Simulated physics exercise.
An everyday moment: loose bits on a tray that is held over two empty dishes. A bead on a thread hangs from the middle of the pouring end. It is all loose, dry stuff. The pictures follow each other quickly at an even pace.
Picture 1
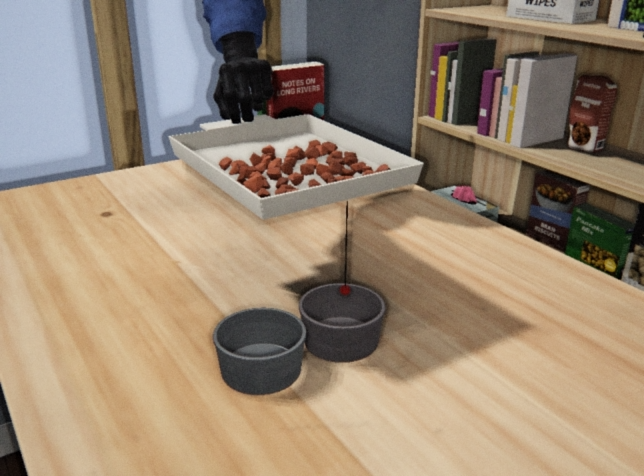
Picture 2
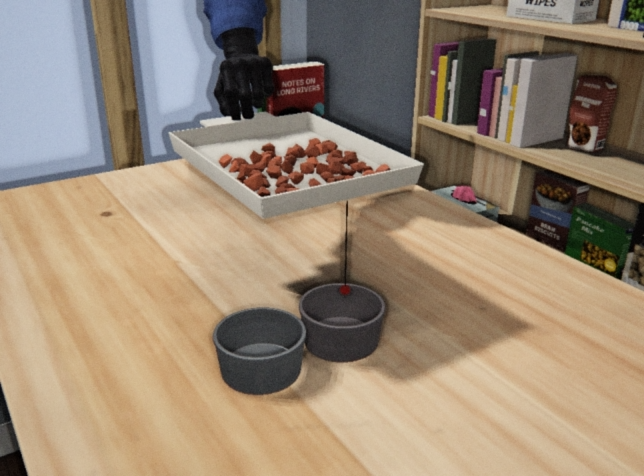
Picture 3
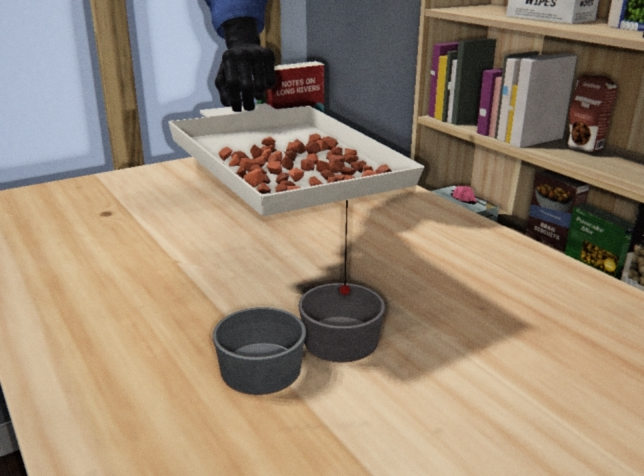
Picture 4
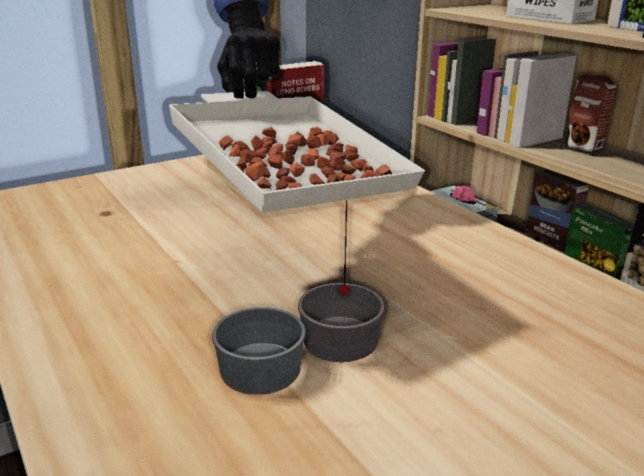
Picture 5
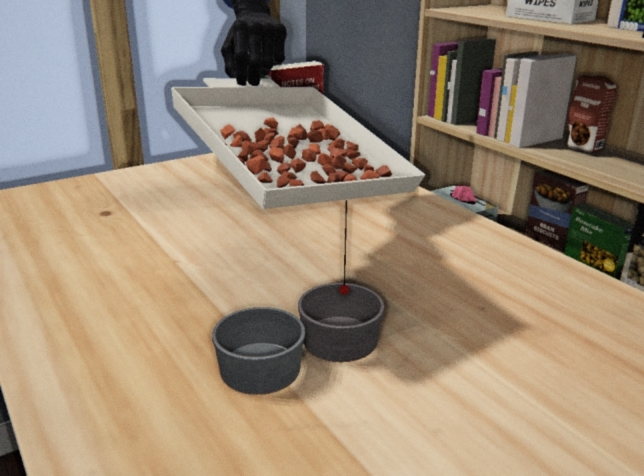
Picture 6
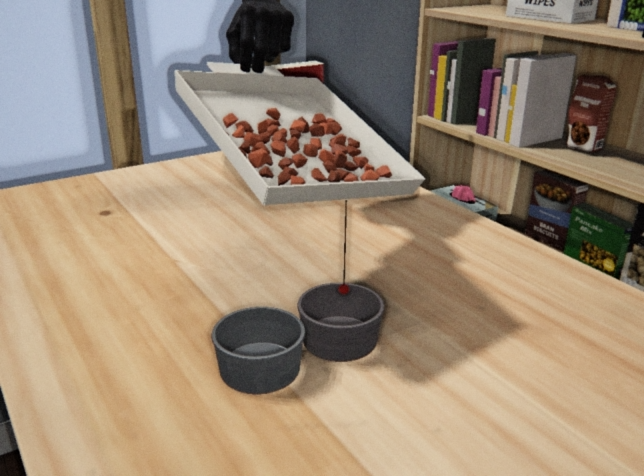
On a wooden table with two empty dark dishes, a black-gloved hand held a white tray of reddish chunks above them, then raised the far end little by little, tilting the tray toward the viewer.
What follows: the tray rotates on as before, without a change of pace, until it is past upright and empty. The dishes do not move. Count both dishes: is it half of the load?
The two hold under half of the load.
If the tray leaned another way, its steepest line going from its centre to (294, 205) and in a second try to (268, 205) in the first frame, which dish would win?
At the first place the left one, at the second the left-hand dish.
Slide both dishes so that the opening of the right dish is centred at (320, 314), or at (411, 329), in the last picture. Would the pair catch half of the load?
At the first place the smaller part, at the second the smaller part.
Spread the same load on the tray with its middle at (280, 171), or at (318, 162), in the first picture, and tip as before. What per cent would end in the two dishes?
The first gives 0 %, the second 0 %.
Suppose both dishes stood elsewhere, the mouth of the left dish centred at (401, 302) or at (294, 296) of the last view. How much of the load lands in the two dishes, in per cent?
First some 60, then 20 per cent.
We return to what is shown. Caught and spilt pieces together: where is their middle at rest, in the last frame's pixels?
Near (428, 328).
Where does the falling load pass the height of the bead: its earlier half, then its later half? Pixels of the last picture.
Early half (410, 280), late half (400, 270).
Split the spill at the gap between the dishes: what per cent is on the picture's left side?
Some 0 per cent.
Shortly afterwards, tray tipped steeply; the whole lot on the tray.
Next, tray tipped right over; all but a few on the tray; a little outside both.
Some moments later, tray tipped past a quarter turn; only a few in the right dish; all but a few outside both.
In the end, tray tipped past a quarter turn; none at all in the left dish; only a few in the right dish; all but a few outside both.
